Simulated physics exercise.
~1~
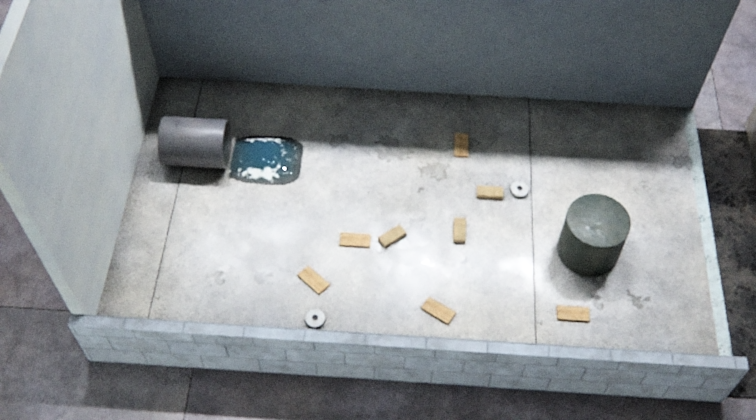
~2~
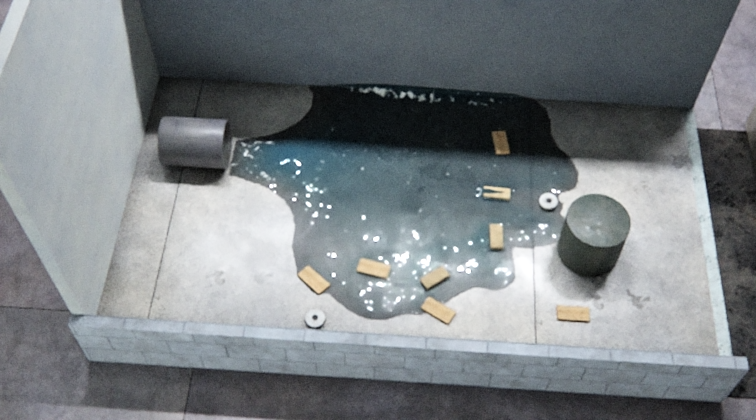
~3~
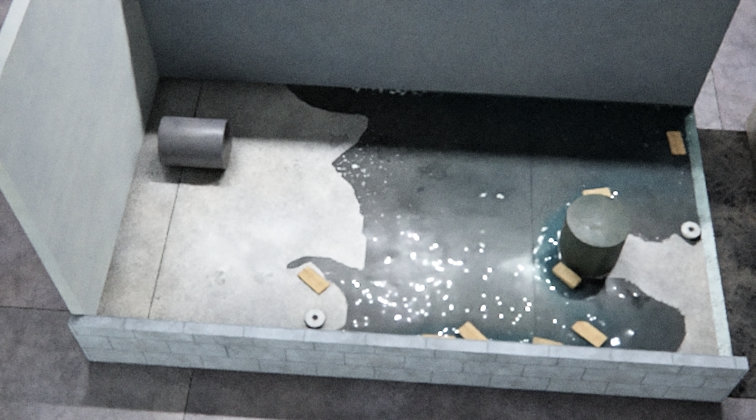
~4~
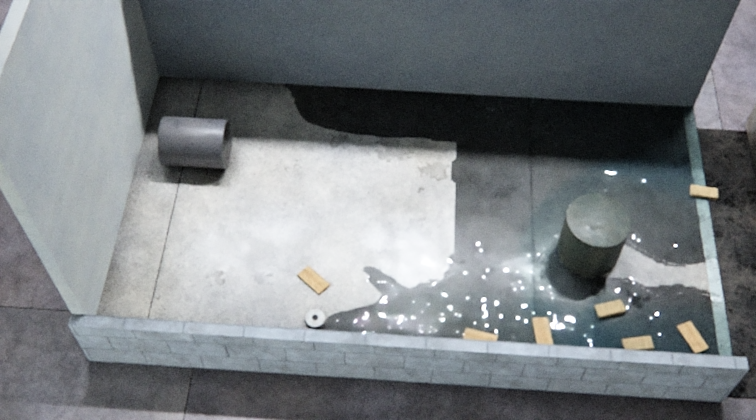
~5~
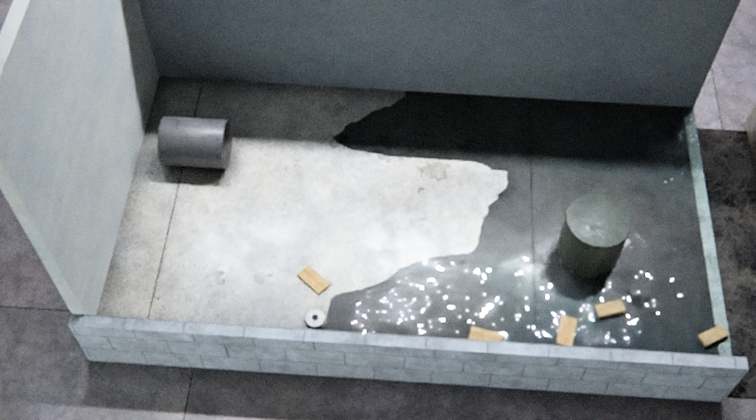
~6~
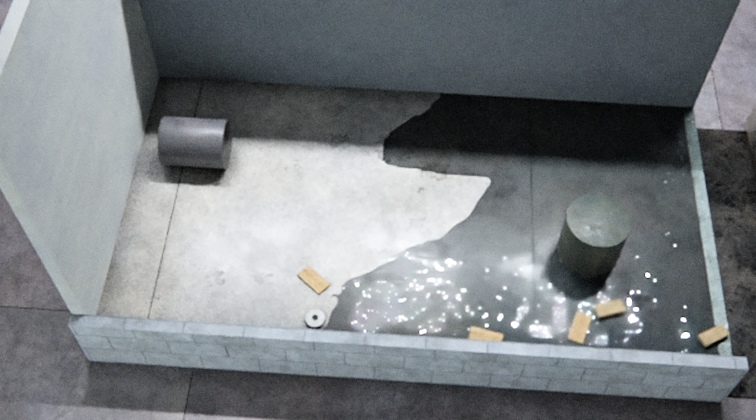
Water spills from a grey pipe across the pale floor of a walled room, sweeping most of the small wooden blocks and white rings rightward past a dark green cylinder; some disappear from view, and the water lies pooled at right with a few blocks near the front wall.
